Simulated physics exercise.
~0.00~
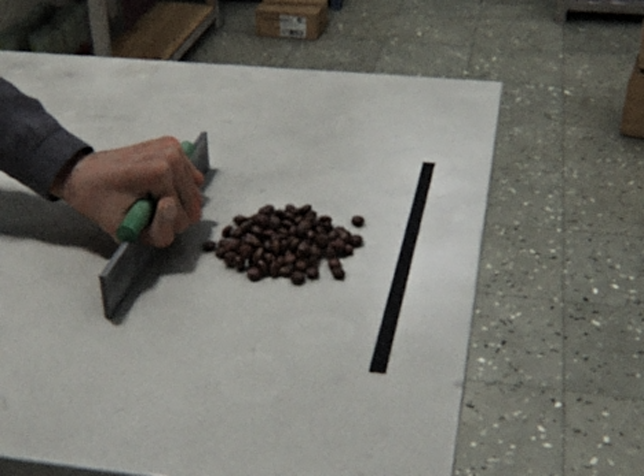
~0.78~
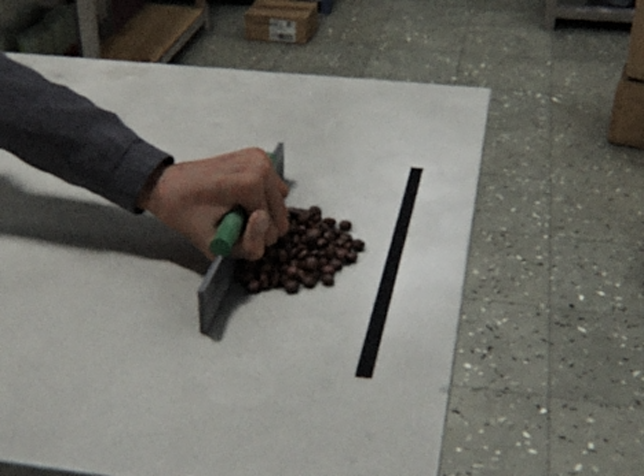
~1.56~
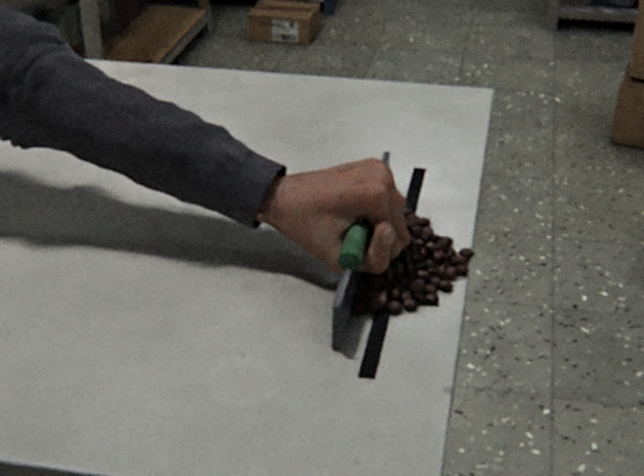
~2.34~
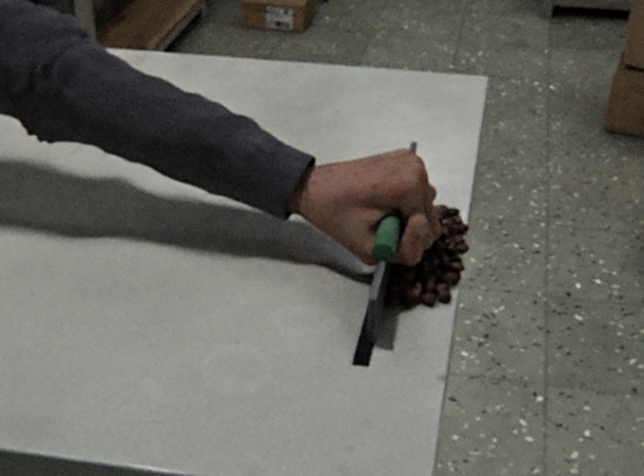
A hand pushes dark beans right with a scraper, stopping at black tape near the table's edge.
